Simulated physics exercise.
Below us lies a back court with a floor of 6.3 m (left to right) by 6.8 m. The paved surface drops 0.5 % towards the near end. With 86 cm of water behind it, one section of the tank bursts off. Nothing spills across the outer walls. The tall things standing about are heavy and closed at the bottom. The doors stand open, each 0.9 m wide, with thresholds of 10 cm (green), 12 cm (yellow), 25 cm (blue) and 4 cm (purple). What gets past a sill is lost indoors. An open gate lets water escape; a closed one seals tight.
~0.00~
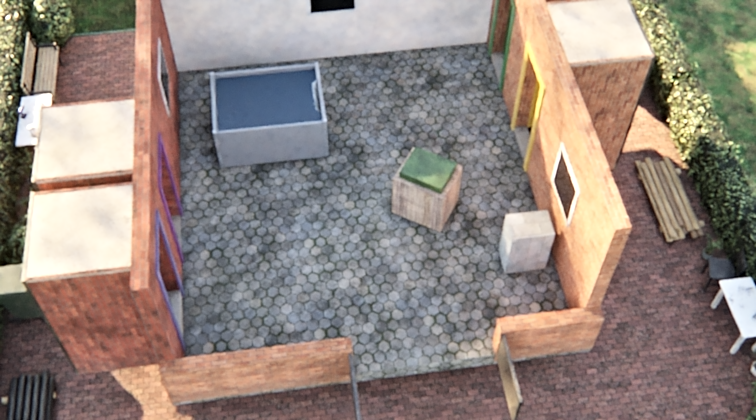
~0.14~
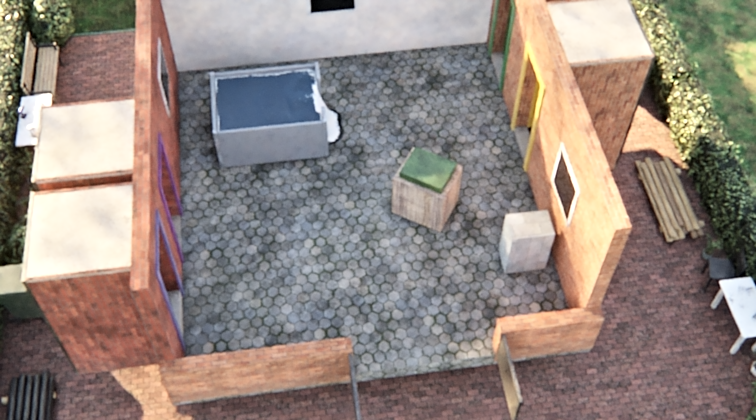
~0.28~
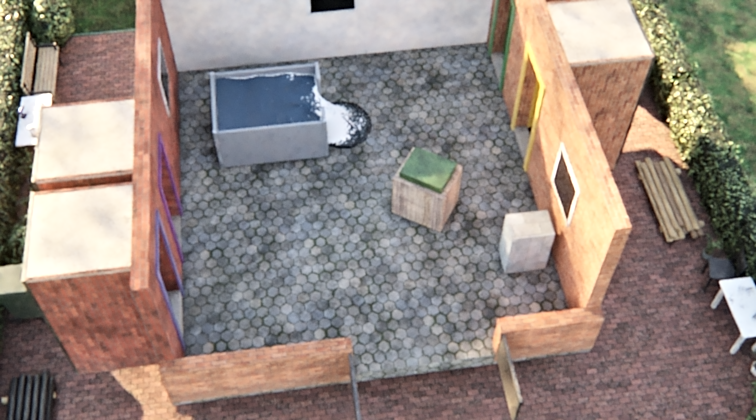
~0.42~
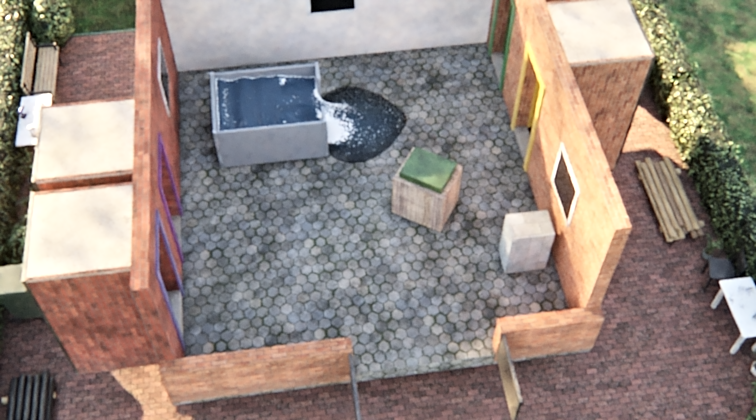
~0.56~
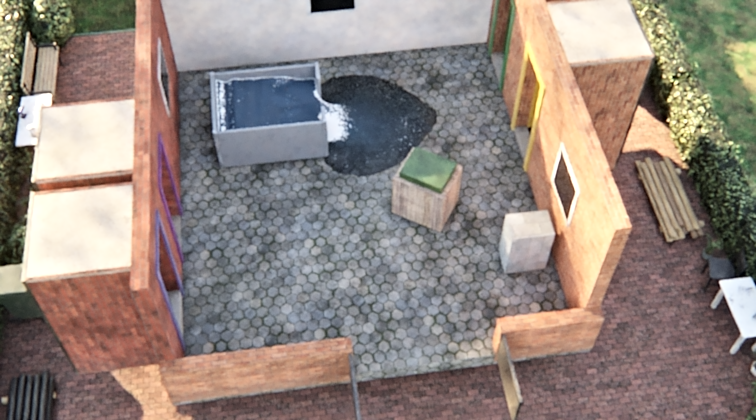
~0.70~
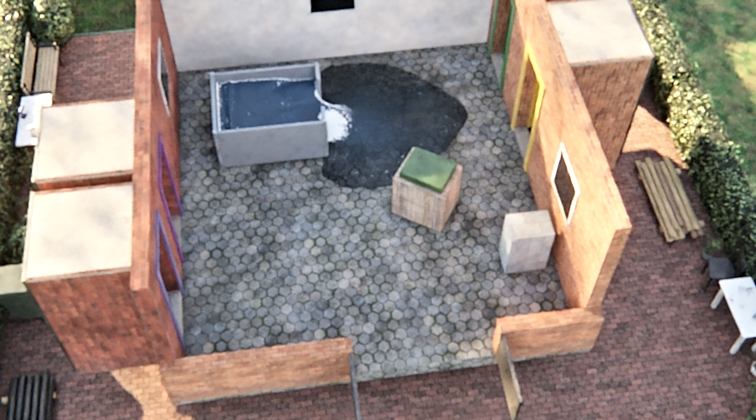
Water bursts from the right end of the grey tank and spreads across the paved floor.
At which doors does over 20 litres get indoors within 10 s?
Within that time: At the green door it goes over the limit; at the yellow door it goes over the limit; at the blue door it stays under the limit; at the purple door it does not reach the limit.
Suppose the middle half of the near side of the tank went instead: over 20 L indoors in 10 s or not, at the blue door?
Then: Blue not over.
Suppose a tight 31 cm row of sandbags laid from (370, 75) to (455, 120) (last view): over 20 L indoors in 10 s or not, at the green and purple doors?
Then: Green not over, purple below.
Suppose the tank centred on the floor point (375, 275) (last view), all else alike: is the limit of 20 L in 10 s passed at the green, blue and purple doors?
Then: Green below, blue not over, purple below.
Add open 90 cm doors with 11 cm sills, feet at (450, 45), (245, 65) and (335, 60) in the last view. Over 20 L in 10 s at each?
In turn: Above, below, under.
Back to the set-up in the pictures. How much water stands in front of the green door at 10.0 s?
About 7.0 cm.
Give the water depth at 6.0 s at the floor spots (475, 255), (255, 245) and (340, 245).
Roughly 5, 1 and 2 cm, in turn.
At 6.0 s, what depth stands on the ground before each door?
In cm: Green 11, yellow 10, blue 0, purple 0.
After 1.4 s water covers 30 % of the floor and is deepest (36 cm) near (331, 123); green door 17 cm at the sill, 4 L in, yellow door 19 cm at the sill, 1 L in, blue door not reached, purple door not reached.
After 2.2 s water covers 35 % of the floor and is deepest (34 cm) near (487, 48); green door 28 cm at the sill, 49 L in, yellow door 23 cm at the sill, 27 L in, blue door not reached, purple door not reached.
After 3.5 s water covers 40 % of the floor and is deepest (20 cm) near (331, 123); green door 17 cm at the sill, 125 L in, yellow door 15 cm at the sill, 55 L in, blue door not reached, purple door not reached.
After 6.0 s water covers 65 % of the floor and is deepest (17 cm) near (516, 244); green door 11 cm at the sill, 156 L in, yellow door 10 cm at the sill, 65 L in, blue door not reached, purple door not reached.
After 10.0 s water covers 85 % of the floor and is deepest (10 cm) near (452, 193); green door 7 cm at the sill, 159 L in, yellow door 9 cm at the sill, 65 L in, blue door 6 cm at the sill, 0 L in, purple door 3 cm at the sill, 0 L in.
